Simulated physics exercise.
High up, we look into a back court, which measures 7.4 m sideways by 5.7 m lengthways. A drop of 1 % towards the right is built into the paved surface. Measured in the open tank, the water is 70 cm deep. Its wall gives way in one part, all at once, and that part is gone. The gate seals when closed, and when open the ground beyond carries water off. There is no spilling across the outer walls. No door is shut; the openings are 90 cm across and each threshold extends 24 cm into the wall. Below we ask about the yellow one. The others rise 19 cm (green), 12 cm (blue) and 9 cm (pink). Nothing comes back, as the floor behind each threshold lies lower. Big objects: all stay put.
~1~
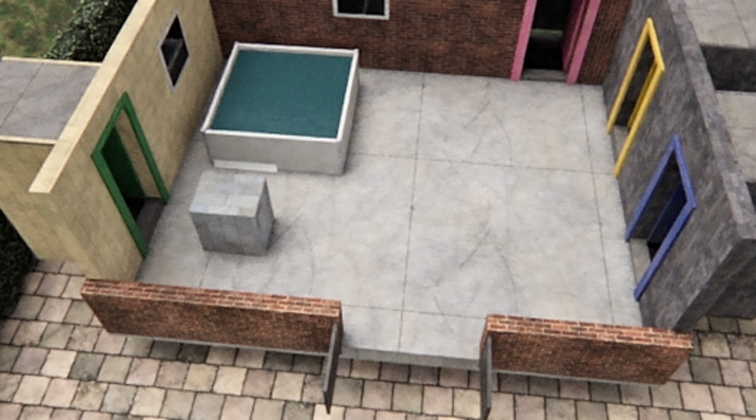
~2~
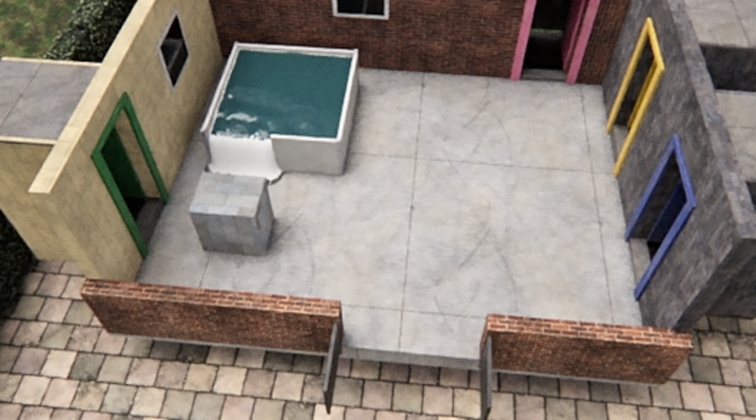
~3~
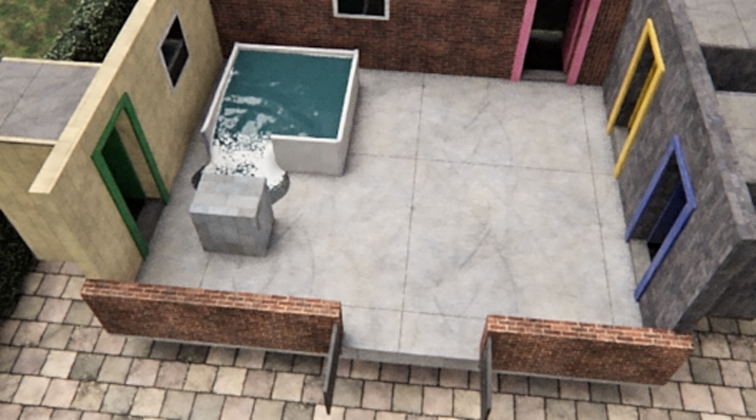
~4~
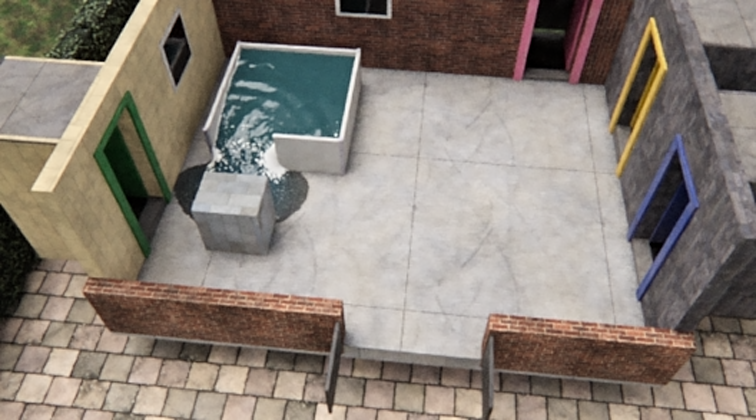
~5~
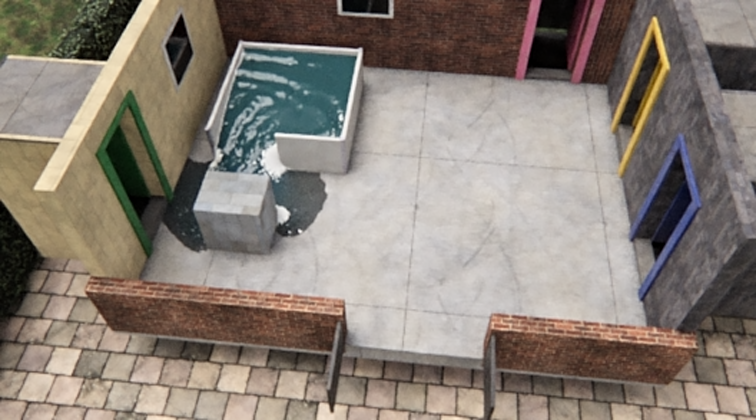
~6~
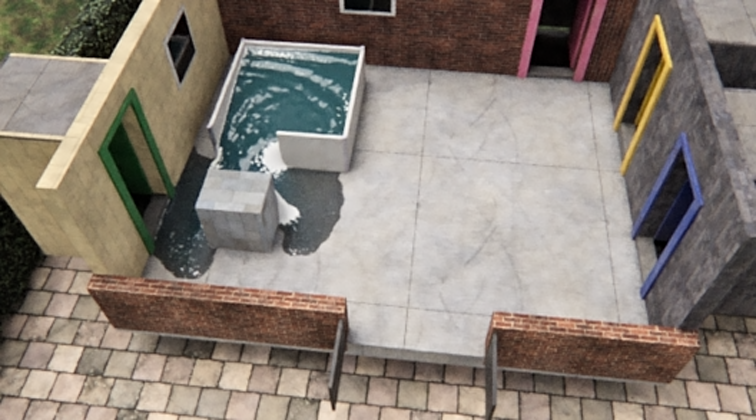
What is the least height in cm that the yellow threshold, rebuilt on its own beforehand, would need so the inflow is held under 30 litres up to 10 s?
Around 6.5 cm would be enough.
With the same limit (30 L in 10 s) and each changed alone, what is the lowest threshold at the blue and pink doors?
About 14.5 cm at blue and about 8.5 cm at pink.
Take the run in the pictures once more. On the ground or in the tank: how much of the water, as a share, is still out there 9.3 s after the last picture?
About 88 in every hundred.
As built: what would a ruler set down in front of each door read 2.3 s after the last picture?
At the green door the depth is 27 cm, at blue 0 cm, at yellow 0 cm and at pink 0 cm.
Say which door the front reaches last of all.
Pink.
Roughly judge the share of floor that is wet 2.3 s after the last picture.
Roughly 60 percent of the floor.
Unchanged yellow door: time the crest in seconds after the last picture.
Around 5.0 seconds.
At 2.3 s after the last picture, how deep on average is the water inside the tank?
About 35 cm.
Then, 0.7 s after the last picture water covers 20 % of the floor, deepest (52 cm) near (238, 204); it has not reached the yellow door.
Then, 2.3 s after the last picture water covers 60 % of the floor, deepest (37 cm) near (131, 304); it has not reached the yellow door.
Then, 9.3 s after the last picture water covers 95 % of the floor, deepest (16 cm) near (610, 93); 10 cm at the yellow door, 0 litres in over its 23 cm threshold.
At the yellow door as built, the water peaked near 11 cm, 4.9 s after the last picture.
Run again over the same 10 s with other heights there, 47 litres in over 5.5 cm, 21 litres over 7.5 cm. The limit of 30 litres is kept from about 6.5 cm up.
